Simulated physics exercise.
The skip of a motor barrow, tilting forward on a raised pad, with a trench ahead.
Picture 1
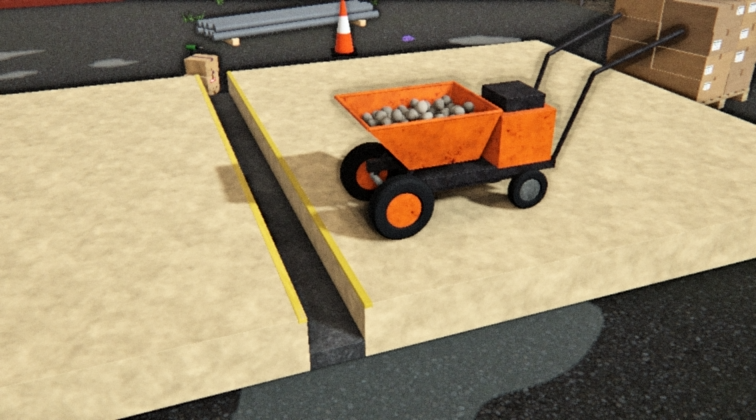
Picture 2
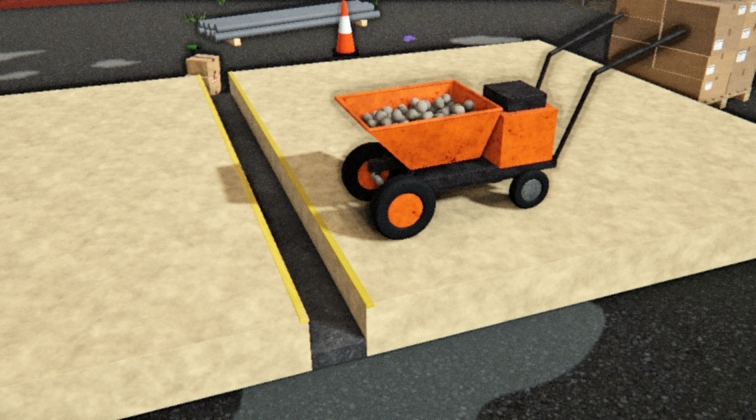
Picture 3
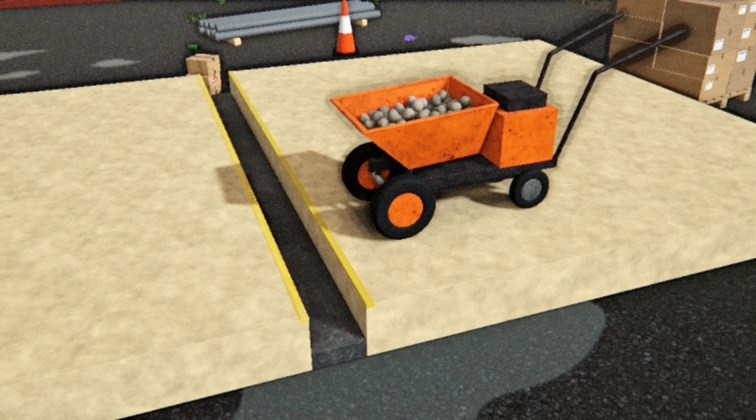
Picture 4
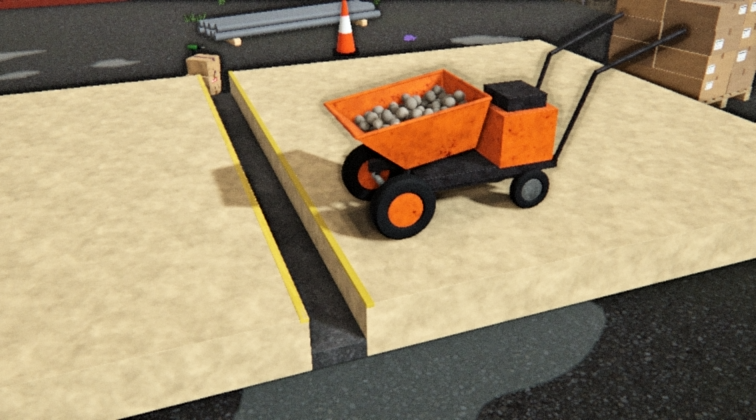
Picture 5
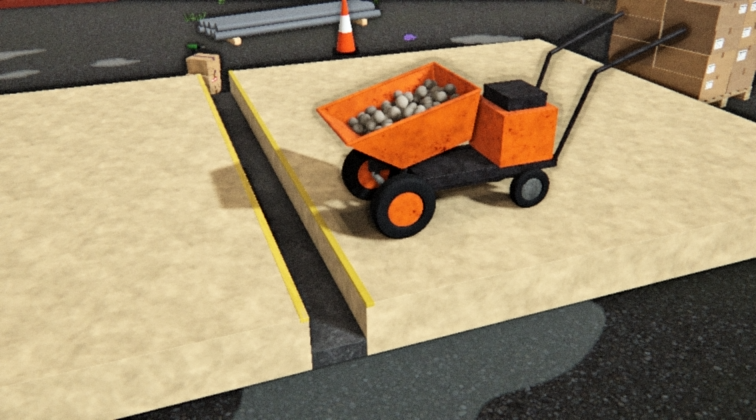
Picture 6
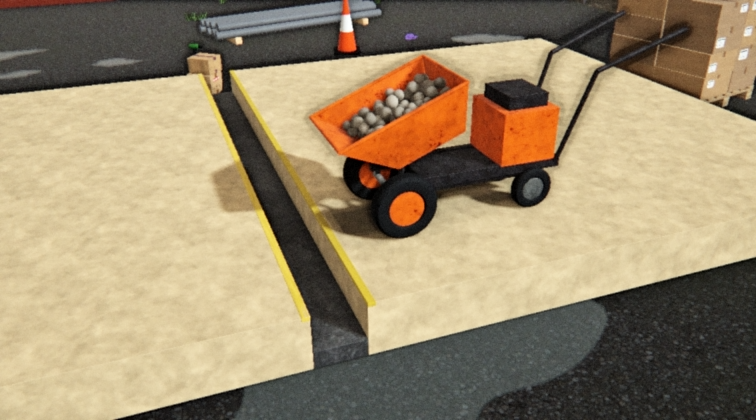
On a raised, sandy-coloured pad beside a narrow trench, an orange motor barrow stood still while its skip, loaded with grey pebbles, tilted slowly forward to the left, its back end rising.
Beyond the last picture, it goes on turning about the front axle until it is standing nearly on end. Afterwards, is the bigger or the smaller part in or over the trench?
The bigger part is.
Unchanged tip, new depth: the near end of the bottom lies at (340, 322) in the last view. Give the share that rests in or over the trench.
Something close to 40 per cent.
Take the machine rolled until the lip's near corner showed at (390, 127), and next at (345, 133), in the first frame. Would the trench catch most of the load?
The bulk; a minority.
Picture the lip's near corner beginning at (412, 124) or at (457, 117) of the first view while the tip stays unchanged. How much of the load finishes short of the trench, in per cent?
First try: Some 10 %; second try: 50 %.
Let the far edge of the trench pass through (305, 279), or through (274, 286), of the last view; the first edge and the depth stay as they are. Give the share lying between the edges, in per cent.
30 % and 100 %, give or take.
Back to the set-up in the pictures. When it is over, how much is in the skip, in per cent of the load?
It comes to about 0 percent.
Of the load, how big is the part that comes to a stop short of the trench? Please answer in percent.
Estimate: Some 0 percent.
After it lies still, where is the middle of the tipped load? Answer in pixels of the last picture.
Last view, resting centre - approx. (286, 252).
Just after the last frame, skip tipped steeply; every one in the skip.
A moment on, skip tipped right over; roughly two thirds in the skip; roughly a quarter in or heaped over the trench; about a tenth beyond it.
Further on, skip tipped right over; just a few in the skip; roughly two thirds in or heaped over the trench; roughly a quarter beyond it.
When it is over, skip tipped right over; the larger part in or heaped over the trench; roughly a quarter beyond it.
